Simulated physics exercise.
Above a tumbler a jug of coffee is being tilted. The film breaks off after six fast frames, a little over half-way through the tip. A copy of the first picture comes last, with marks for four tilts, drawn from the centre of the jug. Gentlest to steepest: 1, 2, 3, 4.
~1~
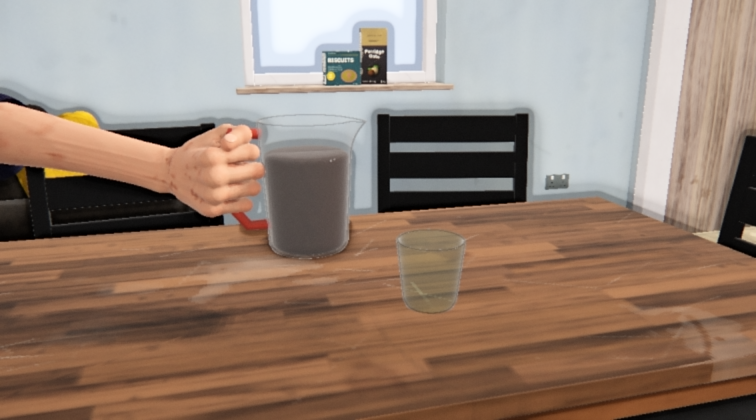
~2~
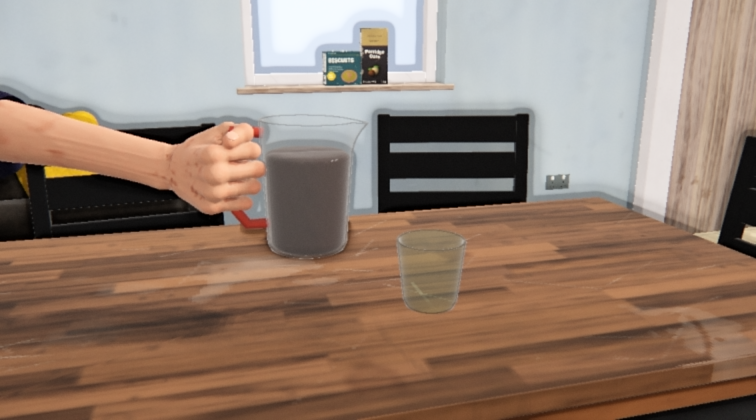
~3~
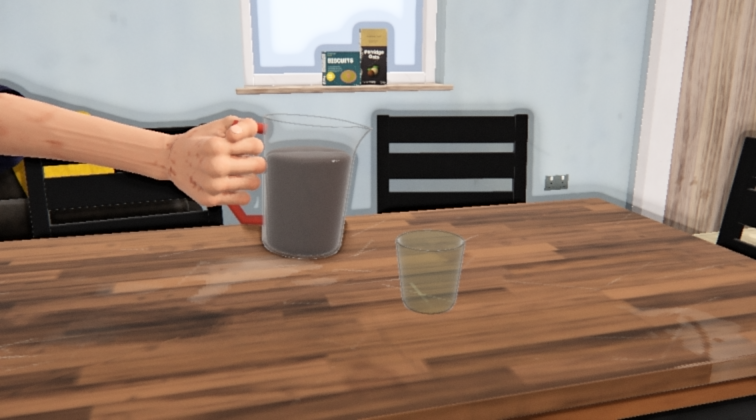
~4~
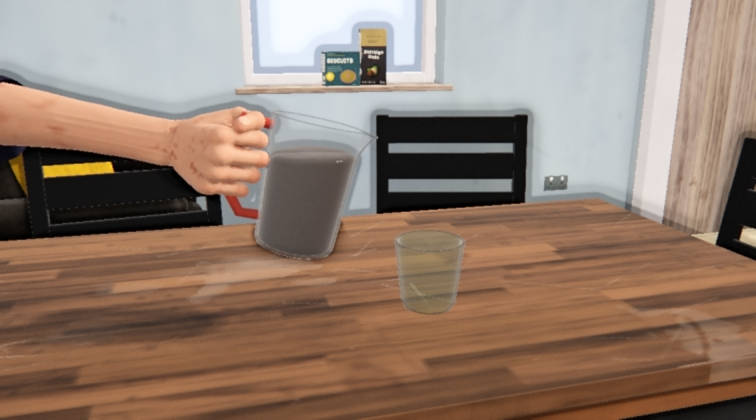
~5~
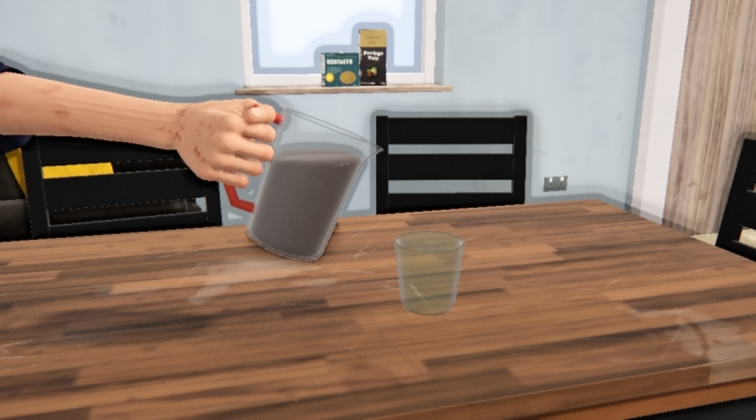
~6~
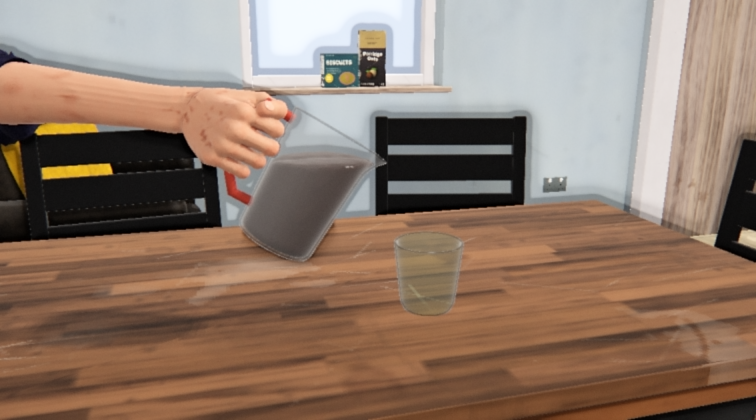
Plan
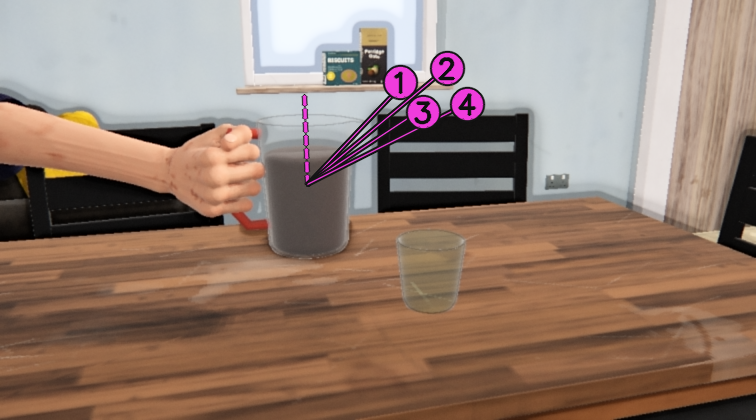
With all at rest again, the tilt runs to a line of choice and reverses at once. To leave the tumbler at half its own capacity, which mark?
Go for 3.
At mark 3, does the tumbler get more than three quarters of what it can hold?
No, it does not.
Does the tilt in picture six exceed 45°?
No.
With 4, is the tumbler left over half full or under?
Over half.
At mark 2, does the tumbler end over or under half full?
Under.
In magenta, 1 at (390, 96); 2 at (434, 78); 3 at (406, 118); 4 at (451, 111).
Choosing 1, the tumbler ends with about 18 % of what it can hold.
Choosing 2, the tumbler ends with about 32 % of what it can hold.
Choosing 3, the tumbler ends with about 51 % of what it can hold.
Choosing 4, the tumbler ends with about 70 % of what it can hold.
